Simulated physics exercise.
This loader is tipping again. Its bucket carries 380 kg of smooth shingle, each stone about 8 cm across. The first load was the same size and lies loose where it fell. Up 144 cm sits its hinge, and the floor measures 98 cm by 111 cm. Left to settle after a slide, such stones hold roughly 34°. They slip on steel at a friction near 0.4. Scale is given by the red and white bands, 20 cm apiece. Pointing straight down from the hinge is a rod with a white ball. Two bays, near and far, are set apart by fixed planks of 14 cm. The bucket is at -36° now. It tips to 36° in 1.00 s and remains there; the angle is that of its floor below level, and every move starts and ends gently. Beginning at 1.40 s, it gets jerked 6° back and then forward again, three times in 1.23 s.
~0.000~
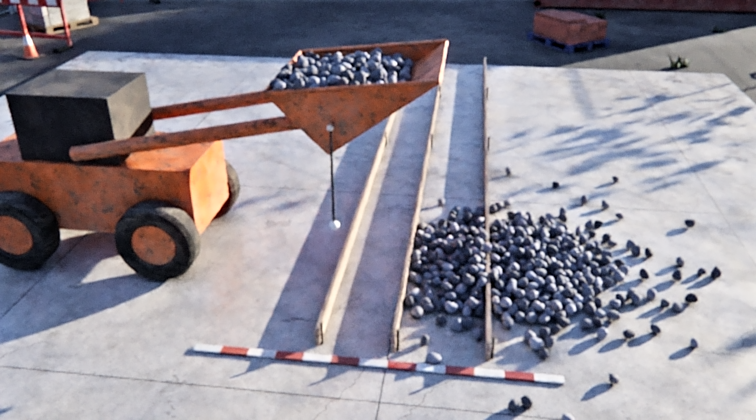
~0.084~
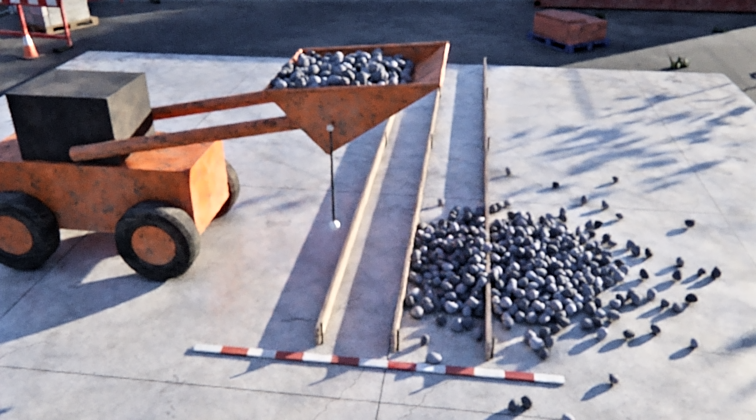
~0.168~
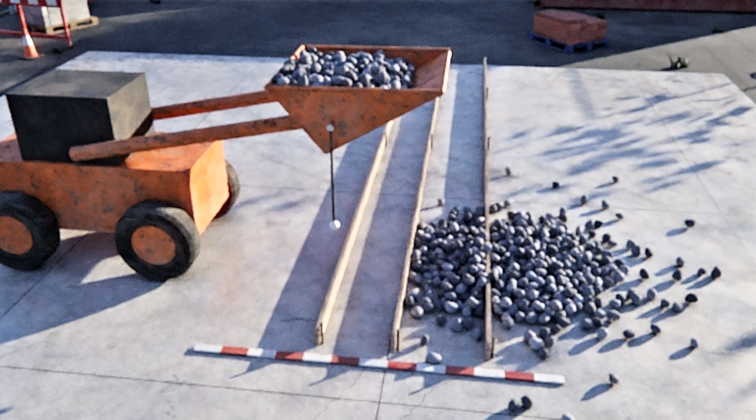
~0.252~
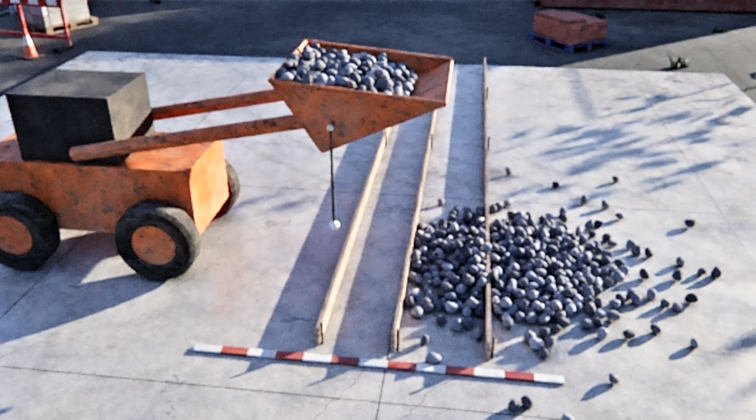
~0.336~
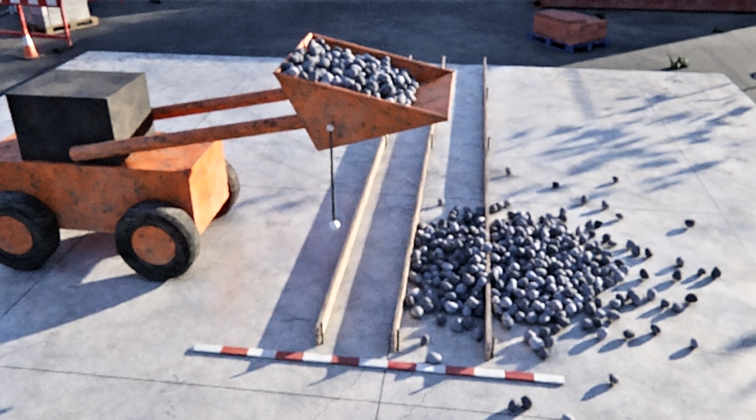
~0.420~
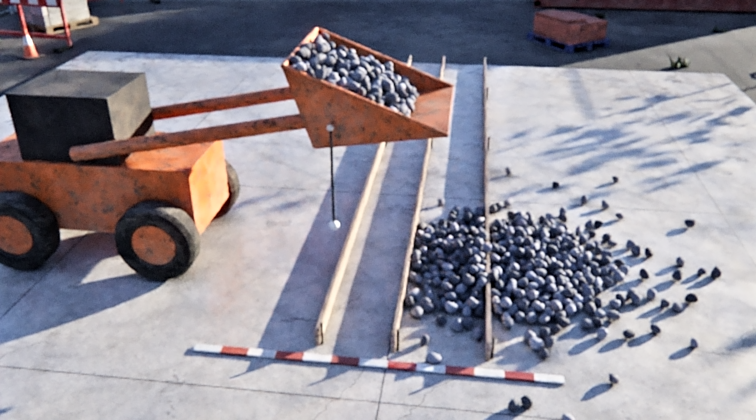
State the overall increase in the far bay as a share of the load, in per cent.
The increase is about 44 per cent of the load.
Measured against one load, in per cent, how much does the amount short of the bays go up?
Approximately 0 parts per hundred.
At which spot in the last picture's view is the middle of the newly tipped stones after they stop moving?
Near (496, 254).
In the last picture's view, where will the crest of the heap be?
Close to (489, 239).
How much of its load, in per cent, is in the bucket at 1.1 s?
Close to 75 in a hundred.
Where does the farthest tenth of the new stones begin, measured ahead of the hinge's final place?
Ahead of it by roughly 180 cm.
After 0.8 s the floor is at 25°; in per cent of one load, 100 in the bucket, 37 in the far bay, 63 past the last board; the foremost stones are at (704, 279).
After 1.1 s the floor is at 36°; in per cent of one load, 73 in the bucket, 64 in the far bay, 63 past the last board; the foremost stones are at (704, 279).
After 3.1 s the floor is at 36°; in per cent of one load, 0 in the bucket, 81 in the far bay, 119 past the last board; the foremost stones are at (698, 263).
After 5.8 s the floor is at 36°; in per cent of one load, 0 in the bucket, 81 in the far bay, 119 past the last board; the foremost stones are at (698, 263). Net gain in the far bay, 44.
